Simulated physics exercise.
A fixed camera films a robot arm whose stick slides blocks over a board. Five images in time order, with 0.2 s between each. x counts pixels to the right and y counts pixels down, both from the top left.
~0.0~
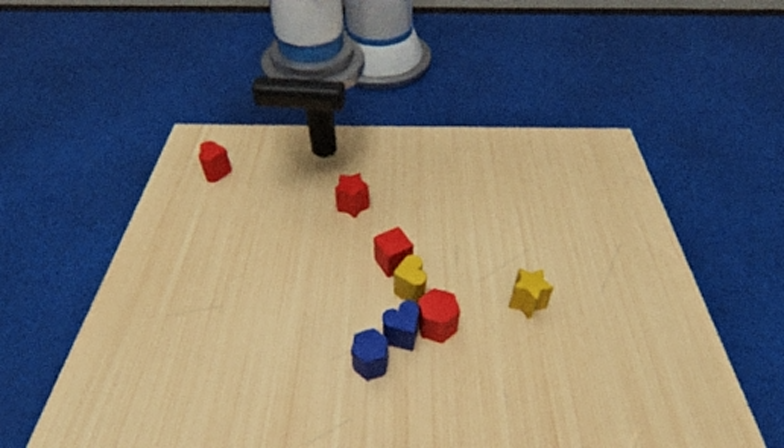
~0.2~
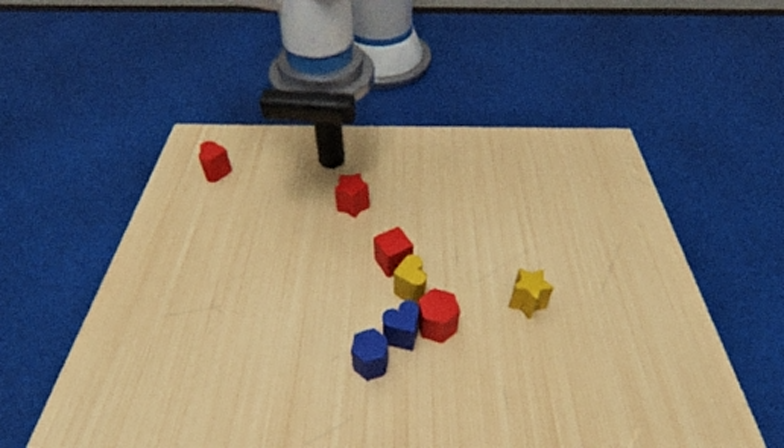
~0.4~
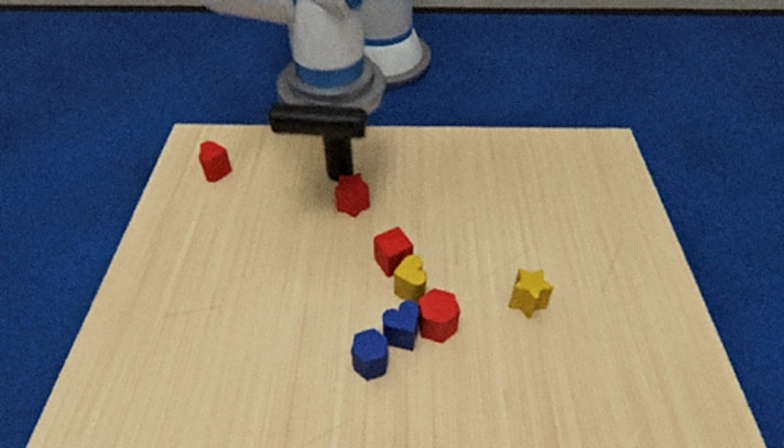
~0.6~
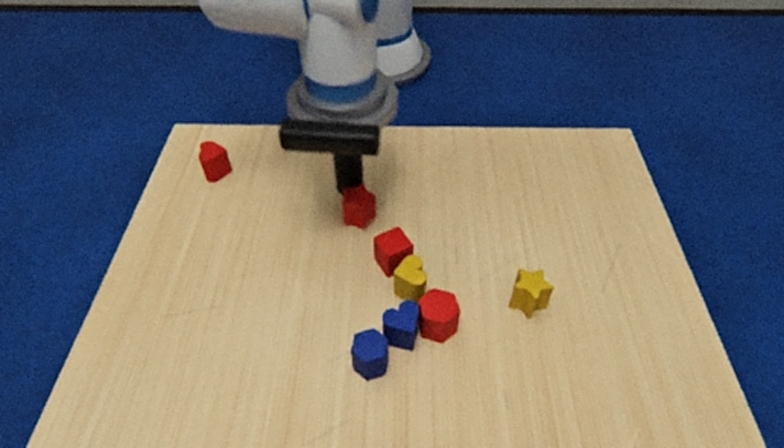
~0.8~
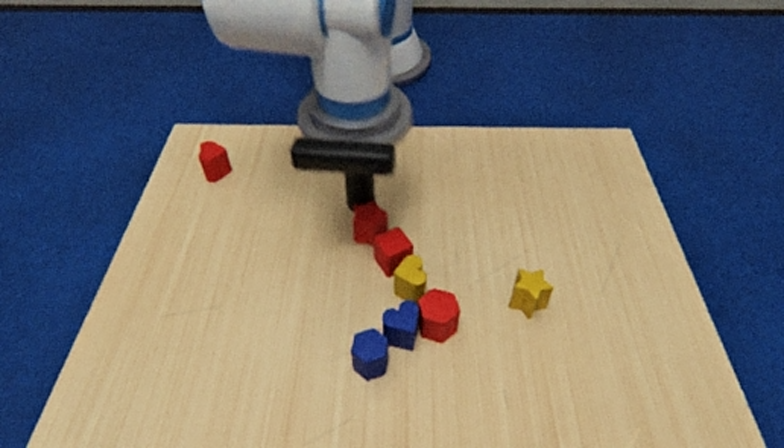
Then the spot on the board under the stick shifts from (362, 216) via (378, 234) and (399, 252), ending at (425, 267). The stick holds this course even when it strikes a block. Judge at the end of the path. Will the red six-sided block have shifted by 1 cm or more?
Short answer: Yes.
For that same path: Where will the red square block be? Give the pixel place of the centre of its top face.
The top centre is at (434, 296).
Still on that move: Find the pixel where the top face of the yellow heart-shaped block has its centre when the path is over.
The middle of its upper face will lie at (441, 324).
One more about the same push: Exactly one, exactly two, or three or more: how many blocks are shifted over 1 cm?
3 or more.
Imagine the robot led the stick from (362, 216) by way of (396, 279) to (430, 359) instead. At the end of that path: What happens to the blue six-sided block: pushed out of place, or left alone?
Left in place.
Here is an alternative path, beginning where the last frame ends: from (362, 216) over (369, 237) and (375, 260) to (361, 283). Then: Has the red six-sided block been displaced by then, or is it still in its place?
The result: It moves.
On the path given first. One third of the way, stick (378, 223); red star-shaped block (382, 234); red square block (401, 254), turned 15° anticlockwise; yellow heart-shaped block (416, 277).
Two thirds of the way, stick (400, 240); red star-shaped block (402, 253), turned 15° clockwise; red square block (419, 276); yellow heart-shaped block (432, 302), turned 15° clockwise; red six-sided block (455, 332).
At the end, stick (426, 256); red star-shaped block (422, 269), turned 30° clockwise; red square block (434, 296); yellow heart-shaped block (441, 324), turned 30° clockwise; red six-sided block (468, 352), turned 25° anticlockwise.
